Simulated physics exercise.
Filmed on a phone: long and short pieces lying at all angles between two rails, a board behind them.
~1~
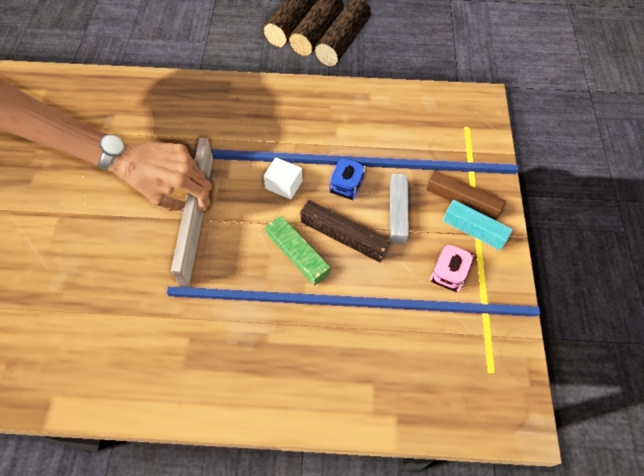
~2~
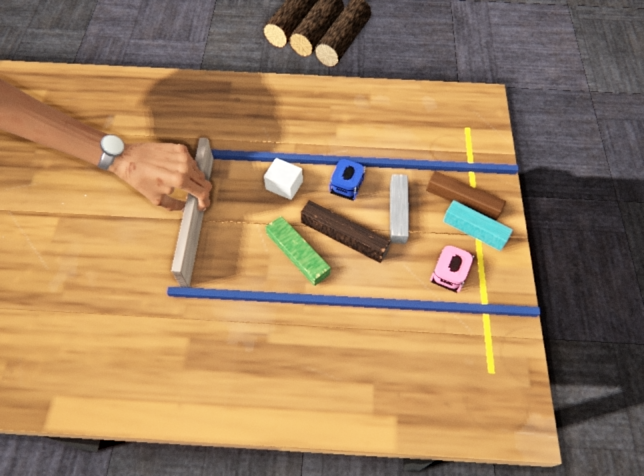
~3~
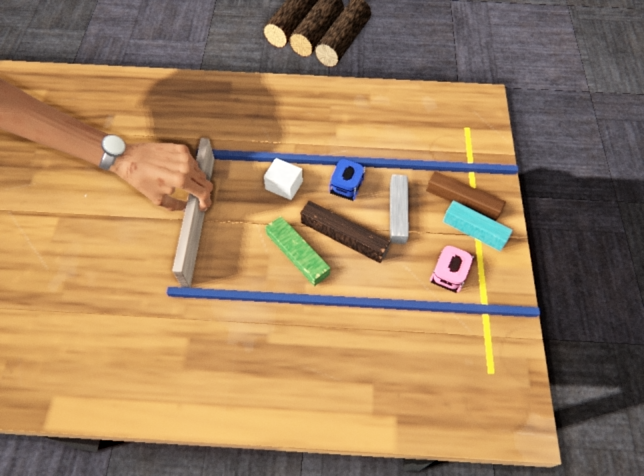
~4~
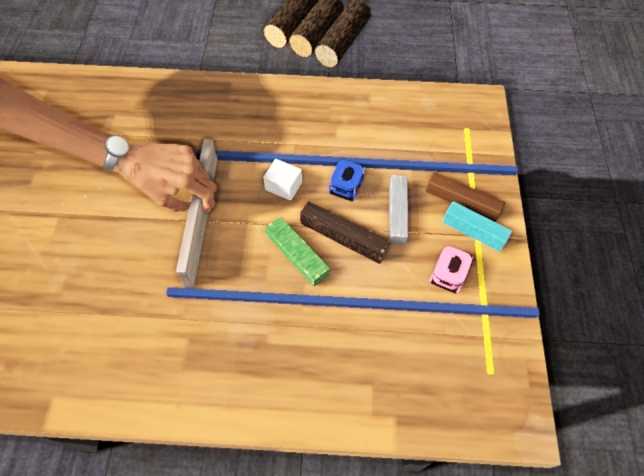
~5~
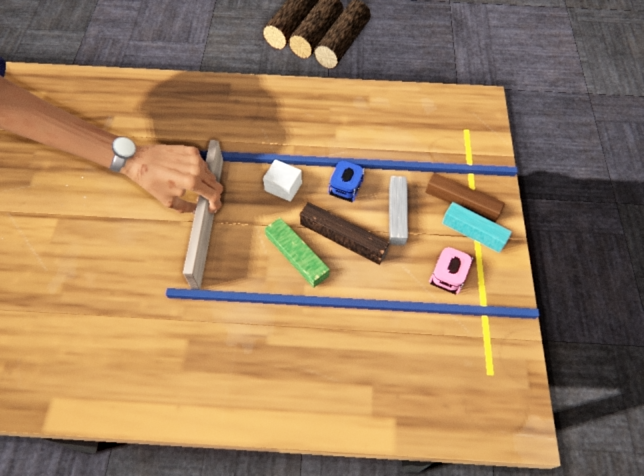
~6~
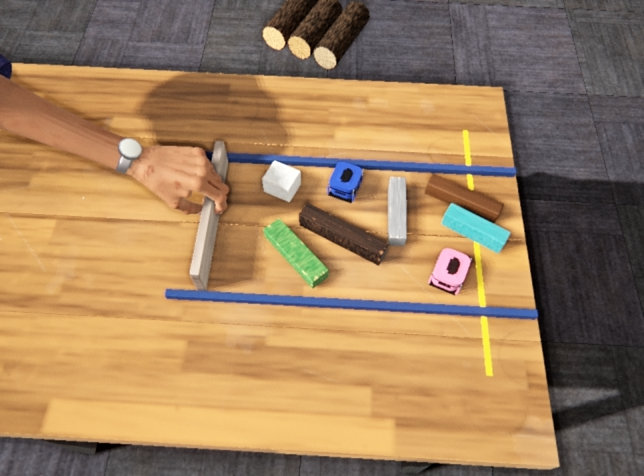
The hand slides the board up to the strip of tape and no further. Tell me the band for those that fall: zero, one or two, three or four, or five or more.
Here the number that fall off is three or four.
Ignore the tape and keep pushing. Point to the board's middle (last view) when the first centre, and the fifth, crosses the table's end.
About (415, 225), then (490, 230).
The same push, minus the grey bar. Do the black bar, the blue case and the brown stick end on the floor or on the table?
The black bar remains up, the blue case stays on, the brown stick goes over.
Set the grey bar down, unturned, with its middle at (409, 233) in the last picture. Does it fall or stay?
The grey bar stays on.
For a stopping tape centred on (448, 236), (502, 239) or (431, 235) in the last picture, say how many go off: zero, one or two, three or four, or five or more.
In that order: One or two; five or more; one or two.
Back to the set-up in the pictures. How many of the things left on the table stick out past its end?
The number is 2.
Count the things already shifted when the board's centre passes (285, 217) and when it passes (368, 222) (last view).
At the one place 2, at the other 6.
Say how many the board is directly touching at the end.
The number is 2.
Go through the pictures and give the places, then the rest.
Turquoise bar (477, 225); brown stick (465, 195); pink case (452, 268); board (194, 210); tape (478, 235), in the first picture.
Brown stick (465, 196); blue case (347, 180), in the second picture.
Pink case (451, 269); green bar (297, 250), in the third picture.
Turquoise bar (476, 227); grey bar (399, 209), in the fourth picture.
Brown stick (464, 198); white block (283, 181), in the fifth picture.
Turquoise bar (475, 228); brown stick (463, 198); pink case (450, 271); board (211, 213); tape (476, 238), in the sixth picture.
A little later, none off yet; turquoise bar at rest near (475, 228); brown stick at rest near (463, 198); pink case at rest near (450, 271).
Next, none off yet; turquoise bar at rest near (475, 228); brown stick shifted a little near (480, 201); pink case at rest near (450, 271).
Later still, one off so far; turquoise bar shifted about its own width near (529, 241); brown stick on its side near (529, 238); pink case shifted about its own width near (490, 285).
When it is over, the number that fall off is three or four; down, grey bar, brown stick and turquoise bar.
